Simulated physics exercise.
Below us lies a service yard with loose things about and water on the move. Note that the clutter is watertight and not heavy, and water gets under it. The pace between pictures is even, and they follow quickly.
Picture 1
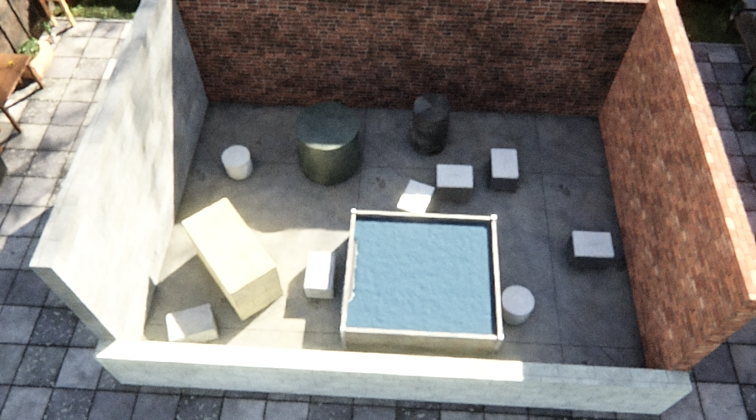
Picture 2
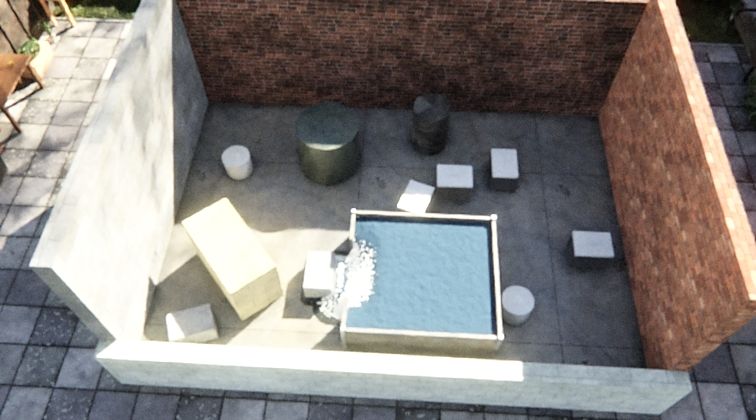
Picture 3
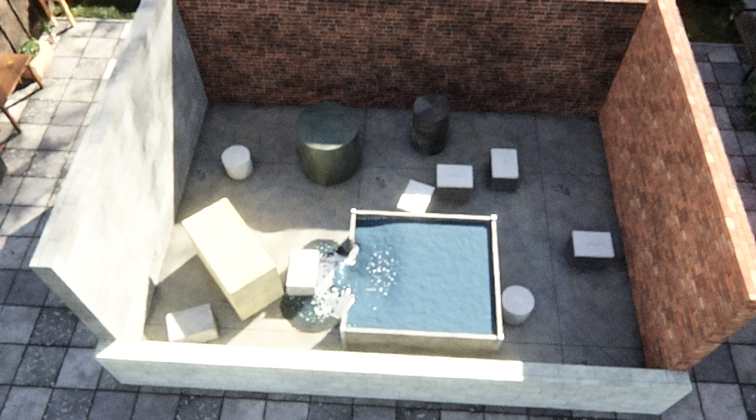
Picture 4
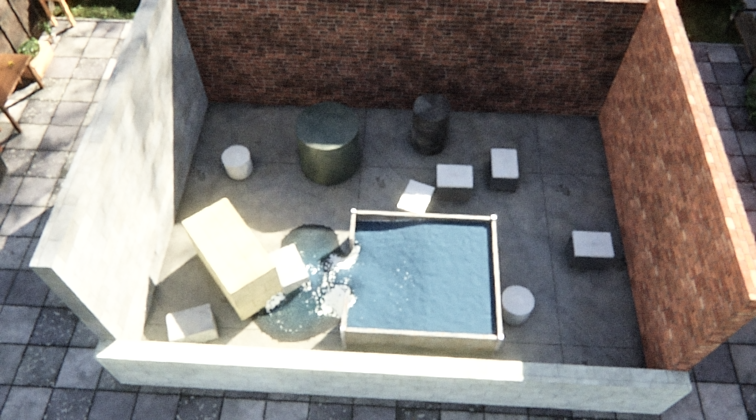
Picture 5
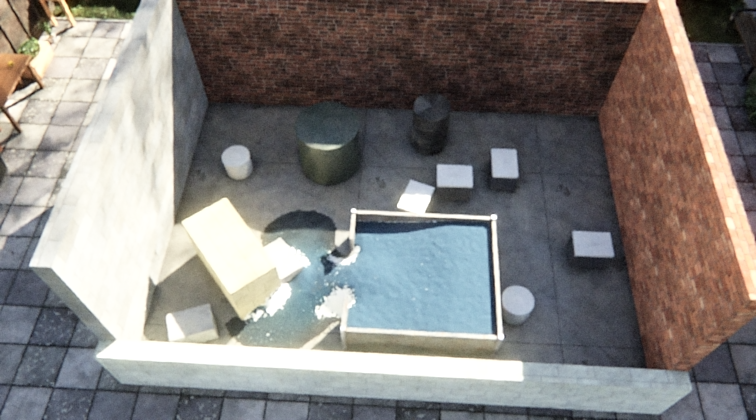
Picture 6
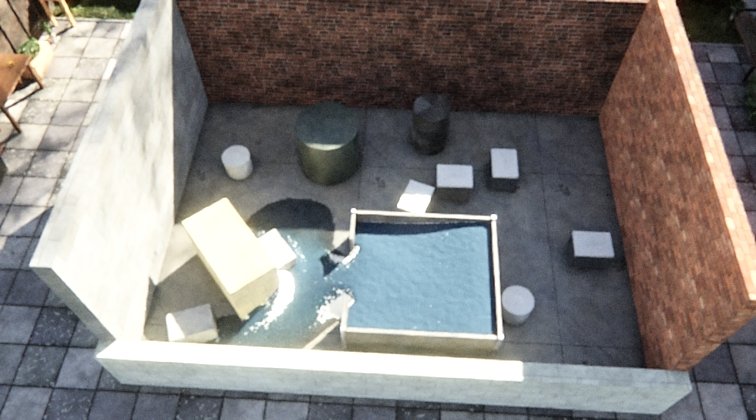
The clip opens on a walled yard seen from above, with a square pool of water among scattered blocks and drums. Water bursts through the pool's left side and spreads across the floor, pushing a pale-topped crate leftward against a large cream block as the pool's level drops slightly.
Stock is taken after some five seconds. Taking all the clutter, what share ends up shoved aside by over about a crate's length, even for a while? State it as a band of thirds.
The result is a share of a third to two thirds.
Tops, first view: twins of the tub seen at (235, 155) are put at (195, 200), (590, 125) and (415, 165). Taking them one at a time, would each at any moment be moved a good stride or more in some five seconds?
In sequence: Pushed clear, doesn't go far, doesn't go far.
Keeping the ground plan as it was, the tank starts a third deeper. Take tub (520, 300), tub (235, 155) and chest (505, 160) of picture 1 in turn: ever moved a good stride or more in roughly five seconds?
Respectively, never gets that far, gets that far, never gets that far.
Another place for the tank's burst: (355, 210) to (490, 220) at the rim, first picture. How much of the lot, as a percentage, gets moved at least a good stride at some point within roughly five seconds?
My estimate is some 60 per cent of them.
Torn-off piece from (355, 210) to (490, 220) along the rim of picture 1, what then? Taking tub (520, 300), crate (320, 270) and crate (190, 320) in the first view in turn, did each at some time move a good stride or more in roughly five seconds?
Listed in turn, never travels that far, never travels that far, never travels that far.
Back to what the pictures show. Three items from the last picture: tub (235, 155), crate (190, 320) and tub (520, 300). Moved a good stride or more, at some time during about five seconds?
The first comes out driven that far, the second driven that far, the last not so far.
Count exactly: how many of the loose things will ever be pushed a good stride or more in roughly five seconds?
Result - 3.
A moment on, 1 of 8 are well off their spots; 0 afloat.
Next, 3 of 8 are well off their spots; 0 afloat.
Later, 3 of 8 are well off their spots; 2 afloat.
In the end, 3 of 8 are well off their spots, and 3 have been at some point; 3 afloat.
